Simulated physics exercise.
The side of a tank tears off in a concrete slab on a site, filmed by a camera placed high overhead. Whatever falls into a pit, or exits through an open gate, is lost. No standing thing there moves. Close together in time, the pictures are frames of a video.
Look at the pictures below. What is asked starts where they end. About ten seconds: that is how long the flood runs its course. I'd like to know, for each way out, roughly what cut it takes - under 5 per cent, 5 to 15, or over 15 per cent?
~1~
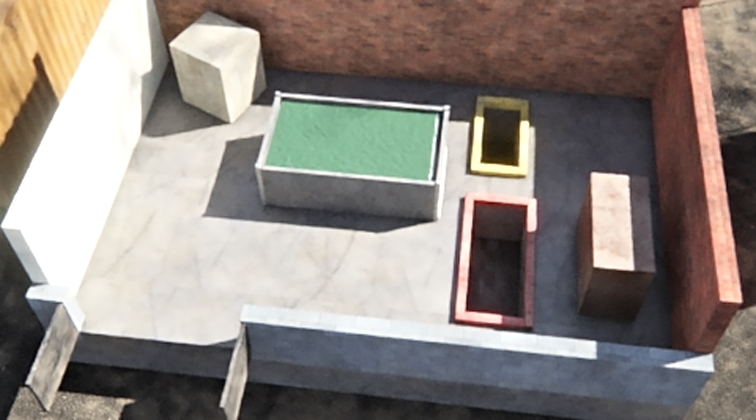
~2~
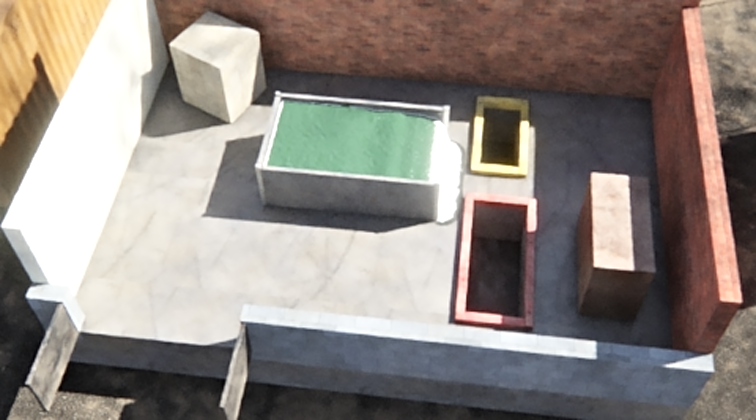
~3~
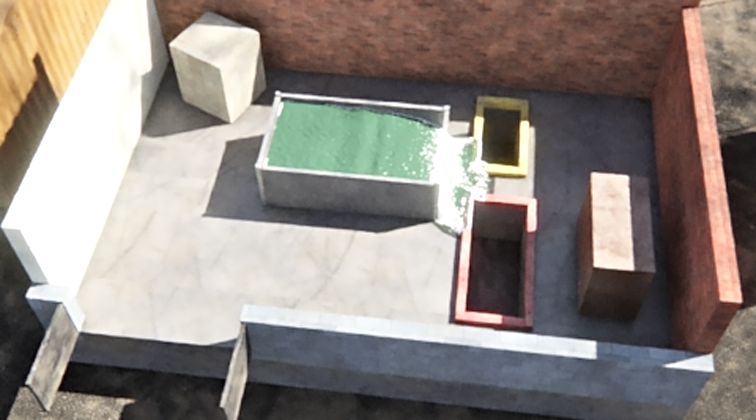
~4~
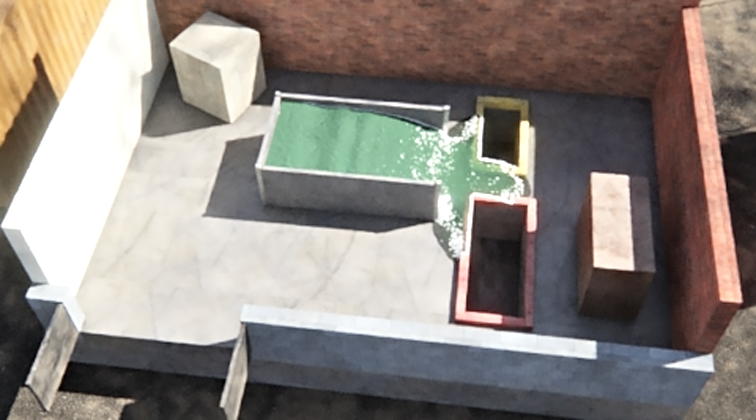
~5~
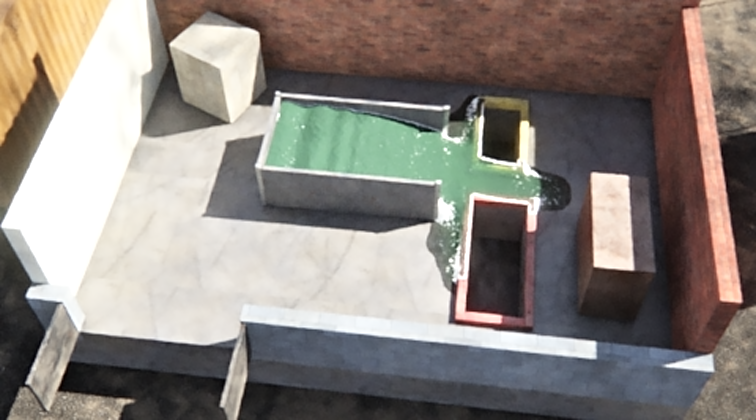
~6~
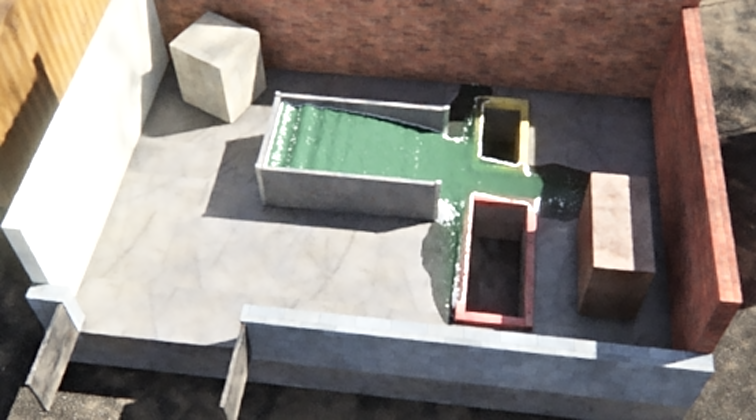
At the end, I'd say the gate drains very little - not reaching five per cent; I'd say the yellow pit drains a lot - upwards of fifteen per cent; I'd say the red pit drains a lot - upwards of fifteen per cent.
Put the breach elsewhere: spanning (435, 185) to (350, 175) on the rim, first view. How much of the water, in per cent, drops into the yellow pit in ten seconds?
In percent, yellow takes 0.
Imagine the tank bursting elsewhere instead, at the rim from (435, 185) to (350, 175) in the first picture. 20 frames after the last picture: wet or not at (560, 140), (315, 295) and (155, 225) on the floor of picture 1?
Well, the first is missed by the spill, the next hit by the spill, the last hit by the spill.
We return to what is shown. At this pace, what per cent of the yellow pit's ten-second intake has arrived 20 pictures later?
It would be roughly 90 percent of the ten-second total.
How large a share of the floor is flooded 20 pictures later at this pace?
The answer is around 50 per cent.
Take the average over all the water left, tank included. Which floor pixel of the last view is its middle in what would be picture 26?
Around (465, 181).
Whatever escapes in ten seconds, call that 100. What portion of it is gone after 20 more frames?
That comes to 90 per cent, as I work it out.
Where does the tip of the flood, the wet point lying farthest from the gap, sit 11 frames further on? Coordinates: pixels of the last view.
Approximate pixel: (662, 365).
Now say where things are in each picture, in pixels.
Still water in the tank at (355, 141), in the first picture.
The front is at (447, 143), out from the gap at (439, 171), in the second picture.
The front is at (471, 137), out from the gap at (439, 172), in the third picture.
The front is at (456, 257), out from the gap at (439, 173), in the fourth picture.
The front is at (454, 289), out from the gap at (439, 173), in the fifth picture.
Water pours out at (439, 174) and has run to a hidden place, in the sixth picture.
A moment on, water covers 20 % of the floor; the gate 0 %, the yellow pit 8 %, the red pit 7 %.
Next, water covers 30 % of the floor; the gate 0 %, the yellow pit 14 %, the red pit 13 %.
Then, water covers 50 % of the floor; the gate 0 %, the yellow pit 18 %, the red pit 17 %.
Later, water covers 65 % of the floor; the gate 0 %, the yellow pit 20 %, the red pit 18 %.
In the end, water covers 90 % of the floor; the gate 1 %, the yellow pit 20 %, the red pit 18 %.
